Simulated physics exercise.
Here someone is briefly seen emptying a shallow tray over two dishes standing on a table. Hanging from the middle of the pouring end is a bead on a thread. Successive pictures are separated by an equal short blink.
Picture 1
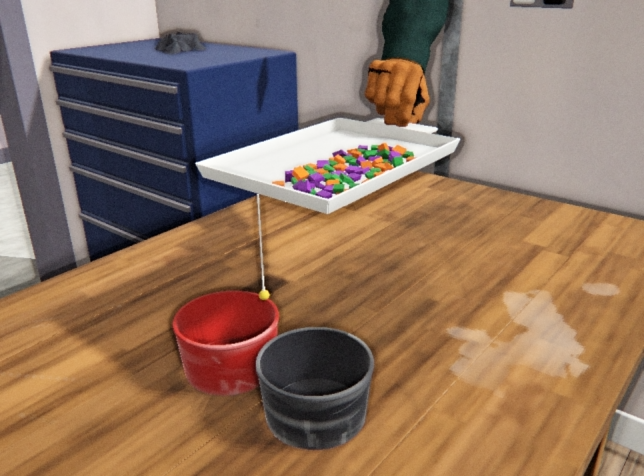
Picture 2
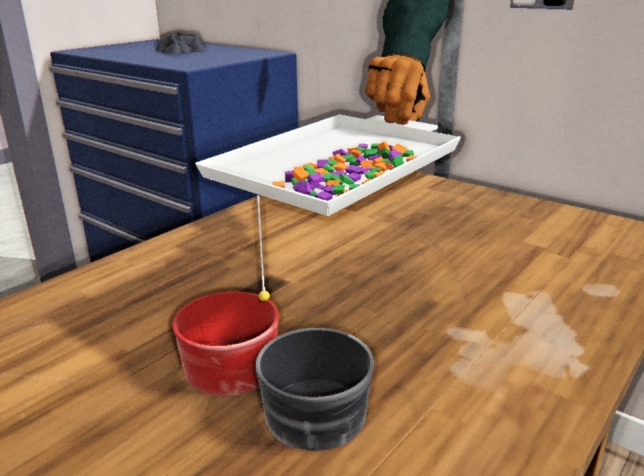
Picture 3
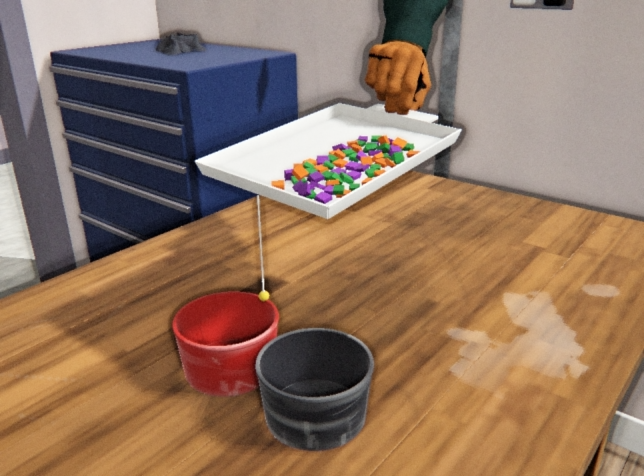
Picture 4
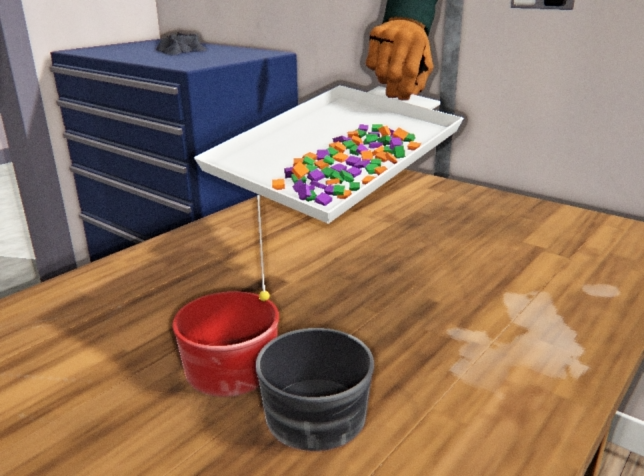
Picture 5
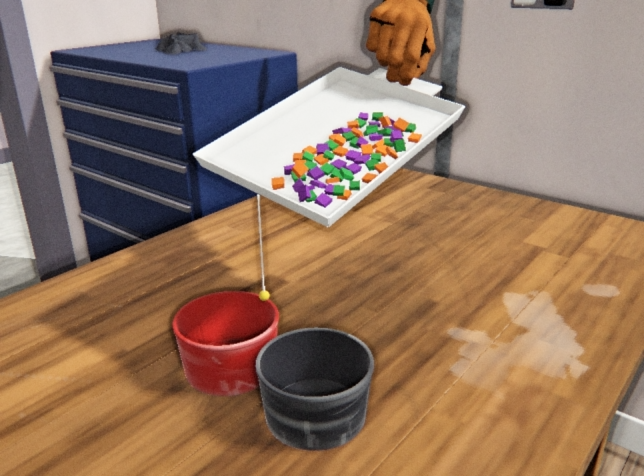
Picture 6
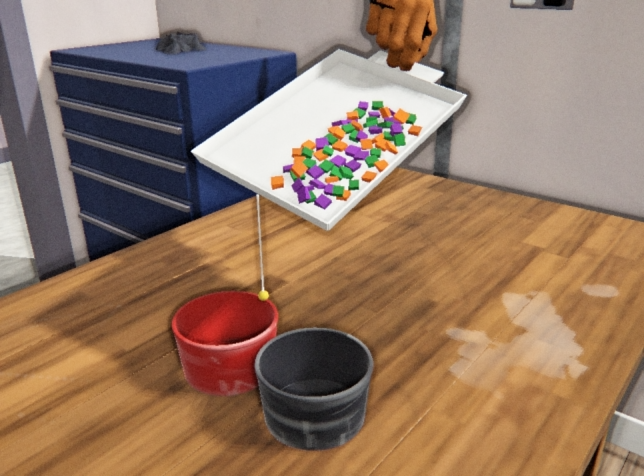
A white tray of small orange, green and purple pieces starts nearly level above a red bowl and a dark gray one on a wooden table. The orange-gloved hand then raises its far side, steepening the tray as its near edge dips toward the right corner, while the hanging yellow bead stays still.
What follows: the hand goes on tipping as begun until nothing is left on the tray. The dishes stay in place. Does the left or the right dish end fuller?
My bet is the dish over on the right is left holding more.
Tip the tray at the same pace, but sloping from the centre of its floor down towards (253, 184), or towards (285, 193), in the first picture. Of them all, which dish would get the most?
First case: The dish at left. Second case: The dish at right.
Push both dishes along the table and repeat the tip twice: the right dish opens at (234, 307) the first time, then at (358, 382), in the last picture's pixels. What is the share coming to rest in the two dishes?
First case around 0 %, second case around 40 %.
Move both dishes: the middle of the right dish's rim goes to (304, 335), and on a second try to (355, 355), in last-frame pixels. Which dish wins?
With the dishes at the first place it's the right-side dish, and at the second it's the right-side dish.
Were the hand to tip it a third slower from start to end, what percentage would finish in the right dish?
That works out at about 70 percent.
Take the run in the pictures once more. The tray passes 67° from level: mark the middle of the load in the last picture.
I'd put the middle close to (339, 185).
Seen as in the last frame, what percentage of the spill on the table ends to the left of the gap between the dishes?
Around 0 %.
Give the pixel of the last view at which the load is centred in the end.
Centre at rest: Close to (318, 396).
Just after the last frame, tray tipped steeply; almost all on the tray; just a few in the air.
A moment on, tray tipped past a quarter turn; just a few on the tray; roughly two thirds in the right dish; roughly a quarter outside both; about a tenth in the air.
Further on, tray tipped past a quarter turn; roughly two thirds in the right dish; roughly a third outside both.
When it is over, tray tipped past a quarter turn; roughly two thirds in the right dish; not one in the left dish; roughly a third outside both.
